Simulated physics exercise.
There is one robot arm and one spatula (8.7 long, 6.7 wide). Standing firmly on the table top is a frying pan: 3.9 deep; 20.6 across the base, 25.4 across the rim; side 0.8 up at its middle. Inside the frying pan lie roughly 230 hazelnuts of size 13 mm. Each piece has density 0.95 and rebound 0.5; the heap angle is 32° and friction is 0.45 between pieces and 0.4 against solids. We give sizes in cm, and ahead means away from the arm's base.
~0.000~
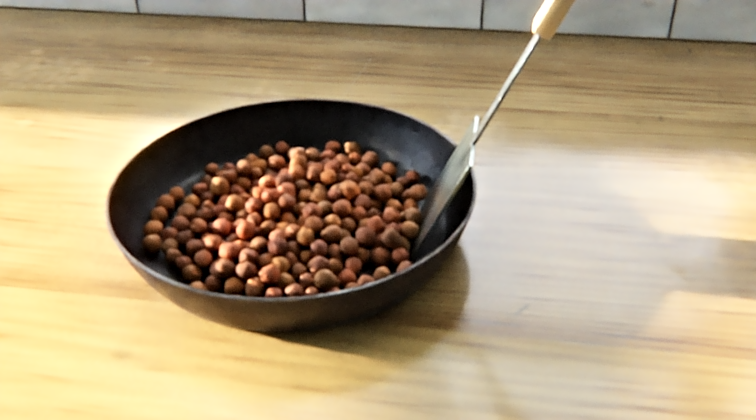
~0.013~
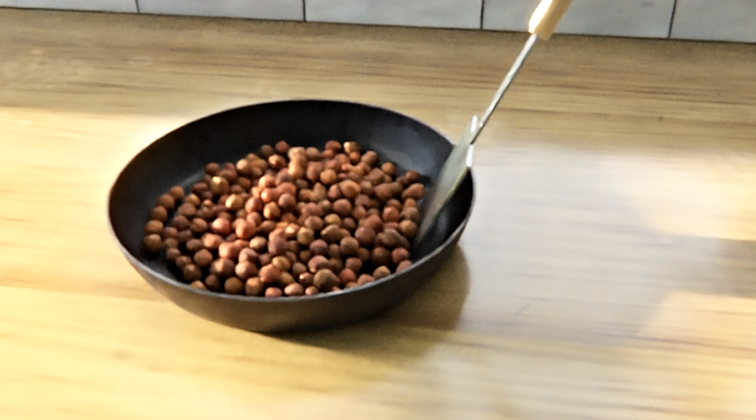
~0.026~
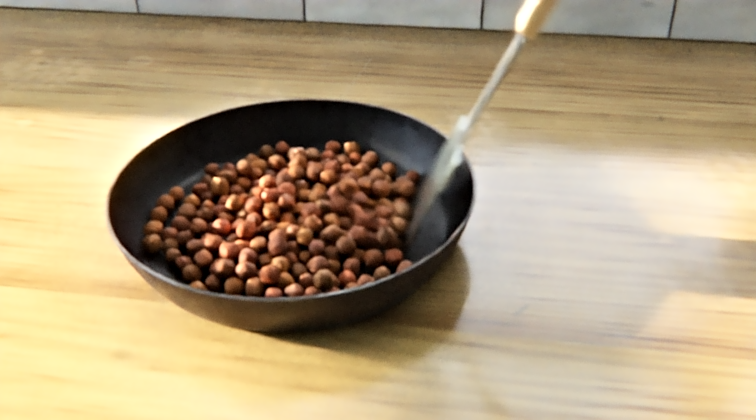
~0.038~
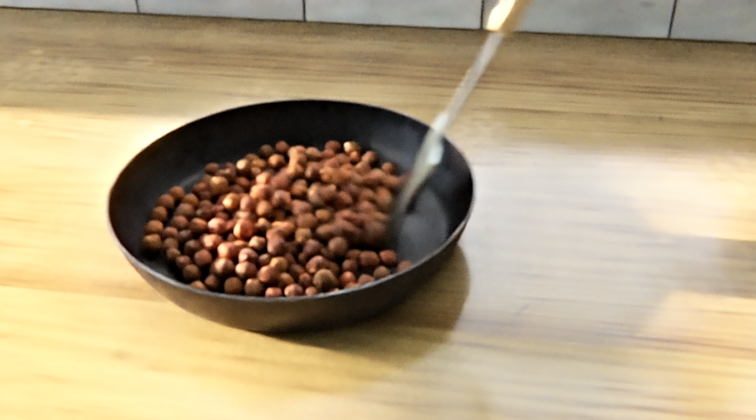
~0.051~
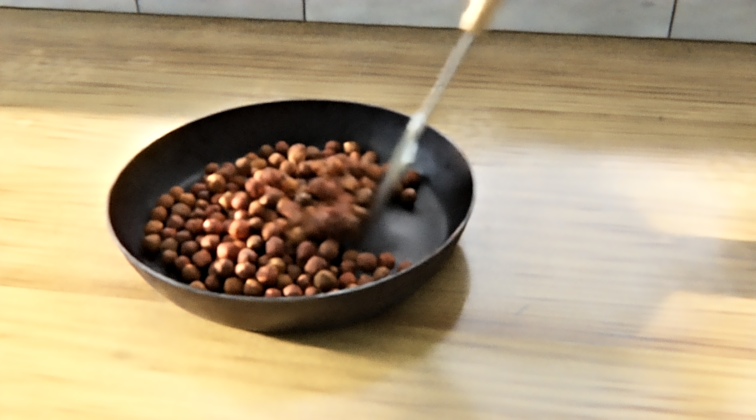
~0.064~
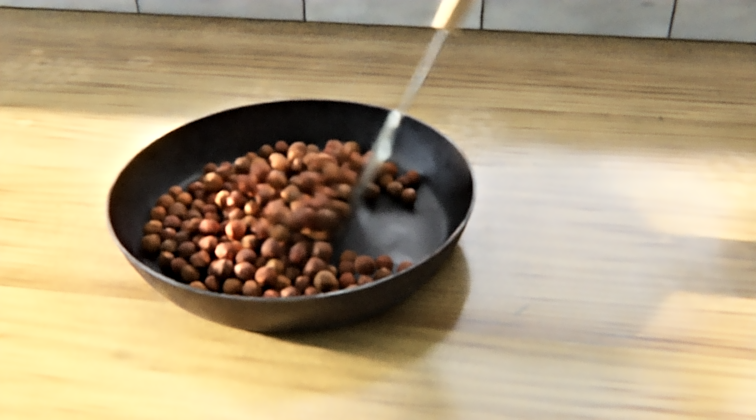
The clip shows a dark frying pan of hazelnuts on a wooden table top, with a spatula resting inside its right edge; the spatula then sweeps left through the pan, pushing nuts together and baring the pan's right side.
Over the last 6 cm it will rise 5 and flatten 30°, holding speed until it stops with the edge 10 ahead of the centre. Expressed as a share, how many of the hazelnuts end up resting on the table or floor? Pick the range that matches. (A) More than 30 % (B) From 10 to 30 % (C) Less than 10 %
From 10 to 30 %.
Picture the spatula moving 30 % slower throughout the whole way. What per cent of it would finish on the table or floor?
It would be roughly 15 percent.
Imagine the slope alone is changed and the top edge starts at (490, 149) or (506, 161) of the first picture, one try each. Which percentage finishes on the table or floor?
First try around 15 percent, second around 20 percent.
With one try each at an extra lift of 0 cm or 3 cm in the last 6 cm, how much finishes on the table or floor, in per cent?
You'd get some 15 per cent with the first setting and some 20 per cent with the second.
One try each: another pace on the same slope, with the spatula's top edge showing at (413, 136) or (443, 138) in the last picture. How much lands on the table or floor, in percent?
I'd estimate some 10 and 5 in a hundred.
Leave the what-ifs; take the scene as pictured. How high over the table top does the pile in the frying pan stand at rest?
It reaches roughly 4.0 cm.
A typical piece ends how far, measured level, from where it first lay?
Somewhere around 3 centimetres, I'd say.
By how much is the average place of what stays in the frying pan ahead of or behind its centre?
What stays is shifted forward by around 3.5 cm.
After 0.10 s, sloping 65°, highest piece 7 above the table; 230 in the frying pan.
After 0.13 s, sloping 58°, highest piece 8 above the table; 230 in the frying pan.
After 0.35 s, sloping 35°, highest piece 13 above the table; 191 in the frying pan, 30 on the table or floor, 9 on the blade or in flight.
After 1.40 s, sloping 35°, highest piece 4 above the table; 191 in the frying pan, 39 on the table or floor.
In the end, 191 in the frying pan, 39 on the table or floor. That is 17 % on the table or floor.
